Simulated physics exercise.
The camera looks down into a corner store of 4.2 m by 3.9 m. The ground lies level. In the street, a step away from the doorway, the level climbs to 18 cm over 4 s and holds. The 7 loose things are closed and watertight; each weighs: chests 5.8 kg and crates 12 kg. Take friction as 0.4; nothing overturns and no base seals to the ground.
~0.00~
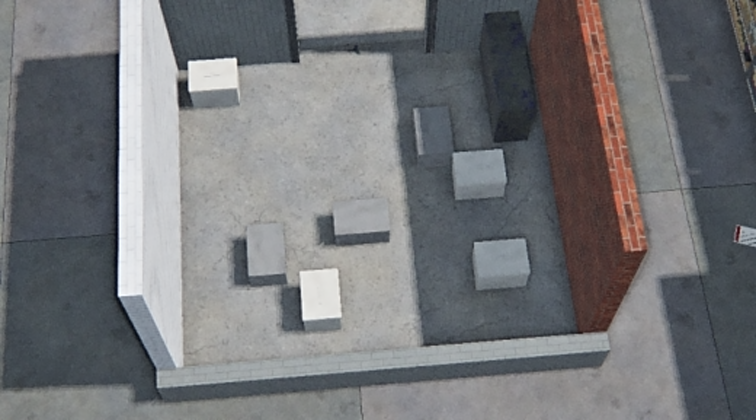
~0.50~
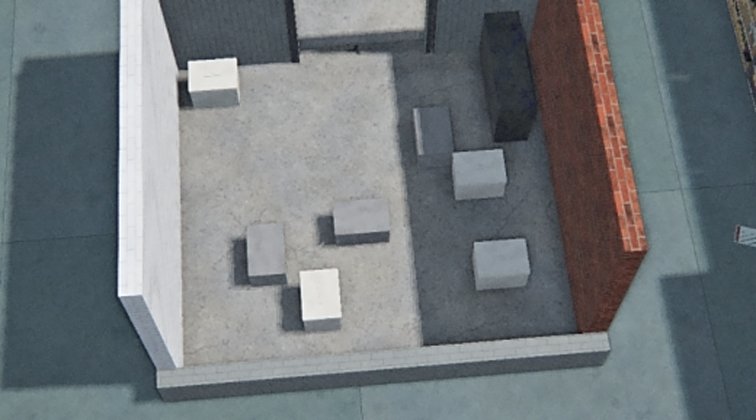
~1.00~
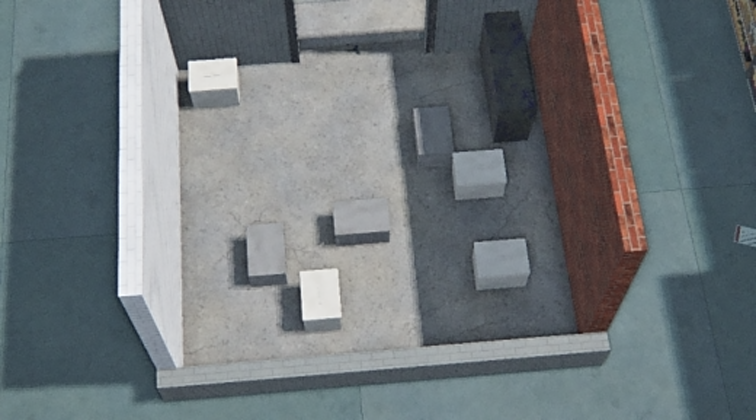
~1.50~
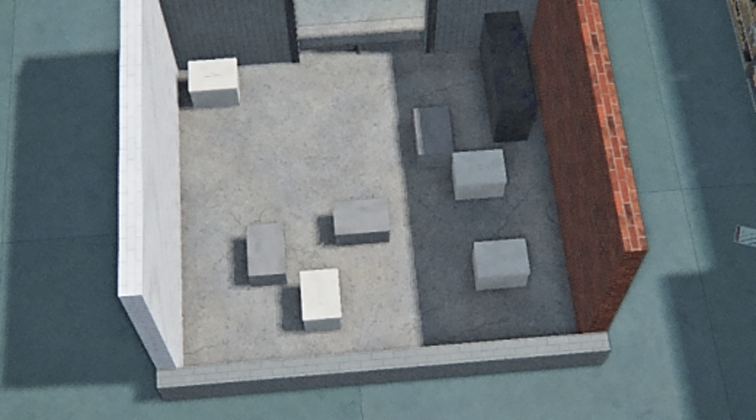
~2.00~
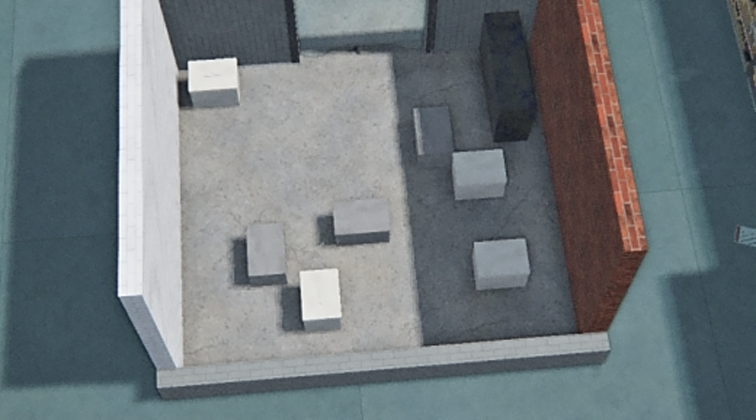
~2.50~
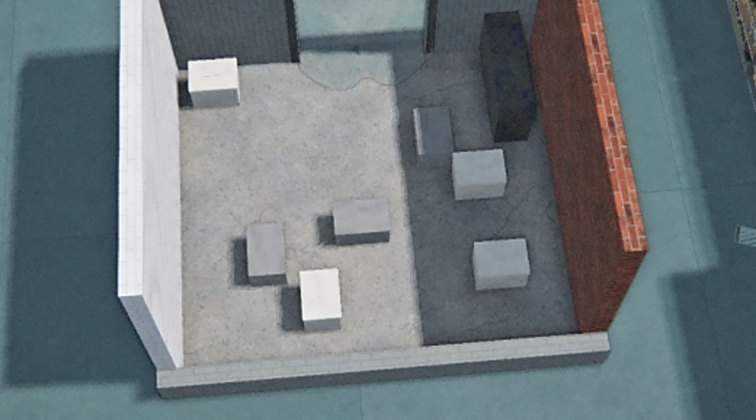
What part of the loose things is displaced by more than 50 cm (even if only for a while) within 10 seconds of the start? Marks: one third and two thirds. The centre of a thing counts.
That comes to two thirds or above.
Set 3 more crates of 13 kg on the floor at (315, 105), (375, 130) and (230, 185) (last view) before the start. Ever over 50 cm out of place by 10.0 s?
In that order: Over, more, short of it.
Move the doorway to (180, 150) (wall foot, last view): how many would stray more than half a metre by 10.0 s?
Then 4.
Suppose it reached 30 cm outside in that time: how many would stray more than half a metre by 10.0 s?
In that case 6 of them.
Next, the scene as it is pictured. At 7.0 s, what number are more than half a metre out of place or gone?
I count 4.
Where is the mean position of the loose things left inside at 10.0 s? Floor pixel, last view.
Near (353, 273).
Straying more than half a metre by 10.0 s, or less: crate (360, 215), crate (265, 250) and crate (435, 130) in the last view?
In turn: More, over, past it.
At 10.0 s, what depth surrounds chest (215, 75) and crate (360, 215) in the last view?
About 3 and 13 cm.
After 3.5 s 0 of 7 are over 50 cm from their spots; 0 afloat.
After 4.5 s 0 of 7 are over 50 cm from their spots; 0 afloat.
After 7.0 s 4 of 7 are over 50 cm from their spots; 3 afloat.
After 10.0 s 5 of 7 are over 50 cm from their spots, and 6 have been at some point; 6 afloat.
